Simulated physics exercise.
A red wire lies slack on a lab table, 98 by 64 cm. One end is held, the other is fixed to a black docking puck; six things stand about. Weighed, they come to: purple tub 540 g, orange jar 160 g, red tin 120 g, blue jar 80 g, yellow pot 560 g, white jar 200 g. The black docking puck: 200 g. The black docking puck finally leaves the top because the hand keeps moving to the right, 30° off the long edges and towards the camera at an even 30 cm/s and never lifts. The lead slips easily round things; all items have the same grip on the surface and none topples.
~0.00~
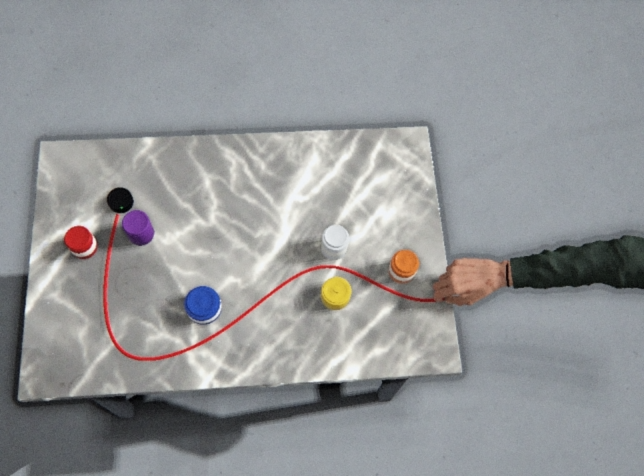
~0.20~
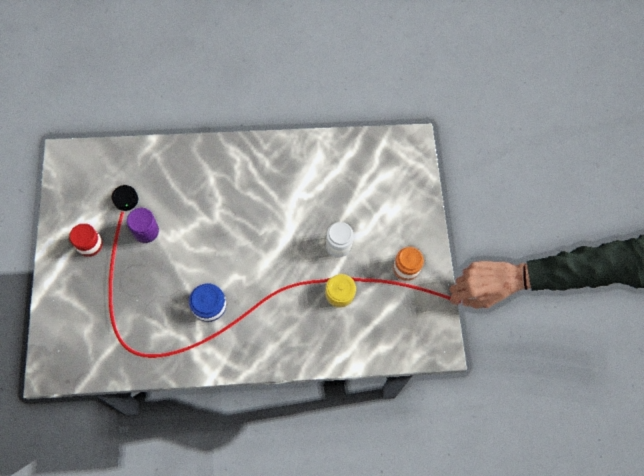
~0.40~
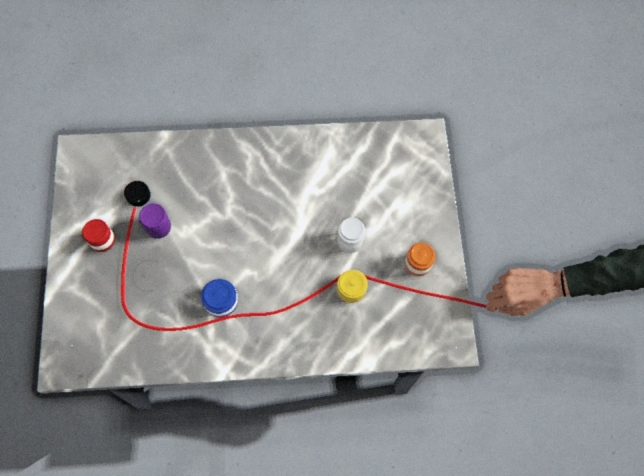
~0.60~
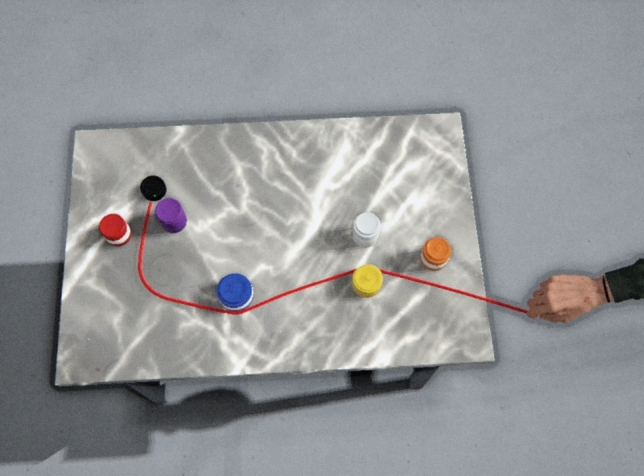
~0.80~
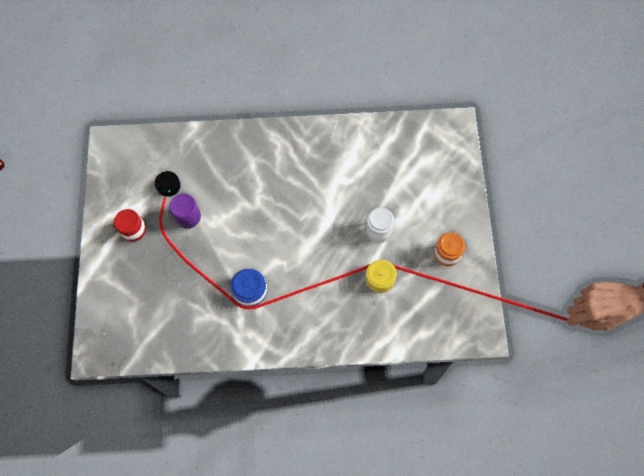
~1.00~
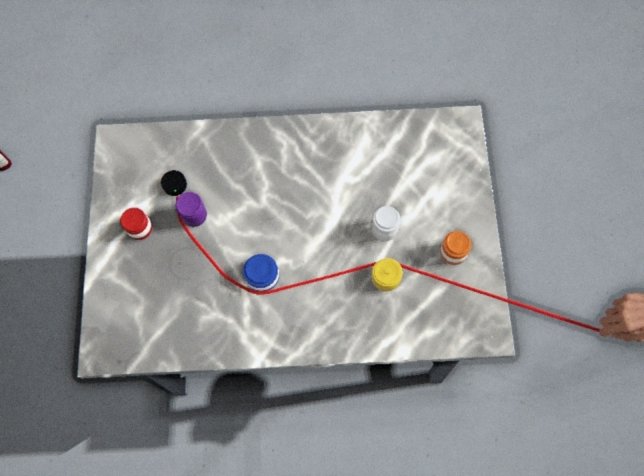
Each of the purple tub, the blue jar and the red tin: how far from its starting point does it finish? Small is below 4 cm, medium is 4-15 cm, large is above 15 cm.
Purple tub - small, blue jar - large, red tin - small.
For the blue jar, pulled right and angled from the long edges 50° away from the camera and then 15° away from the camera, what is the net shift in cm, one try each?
About 22 cm, then about 22 cm.
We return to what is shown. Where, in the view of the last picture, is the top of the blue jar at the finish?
Around (291, 199).
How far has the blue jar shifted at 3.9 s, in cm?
It is about 22 cm from where it started.
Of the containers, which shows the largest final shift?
Answer: The blue jar.
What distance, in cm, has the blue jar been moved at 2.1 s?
22 cm.
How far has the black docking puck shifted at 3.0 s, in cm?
Around 48 cm from where it began.
After 2.1 s the black docking puck has slid 23 cm; shifted so far, blue jar 22 cm, purple tub 2 cm.
After 3.0 s the black docking puck has slid 47 cm; shifted so far, blue jar 22 cm, purple tub 2 cm.
After 3.9 s the black docking puck has slid 74 cm; shifted so far, blue jar 22 cm, orange jar 2 cm, purple tub 2 cm.
After 4.6 s the black docking puck is off the top; shifted so far, blue jar 22 cm at (291, 199), orange jar 2 cm, purple tub 2 cm at (196, 202), red tin 0 cm at (133, 219).
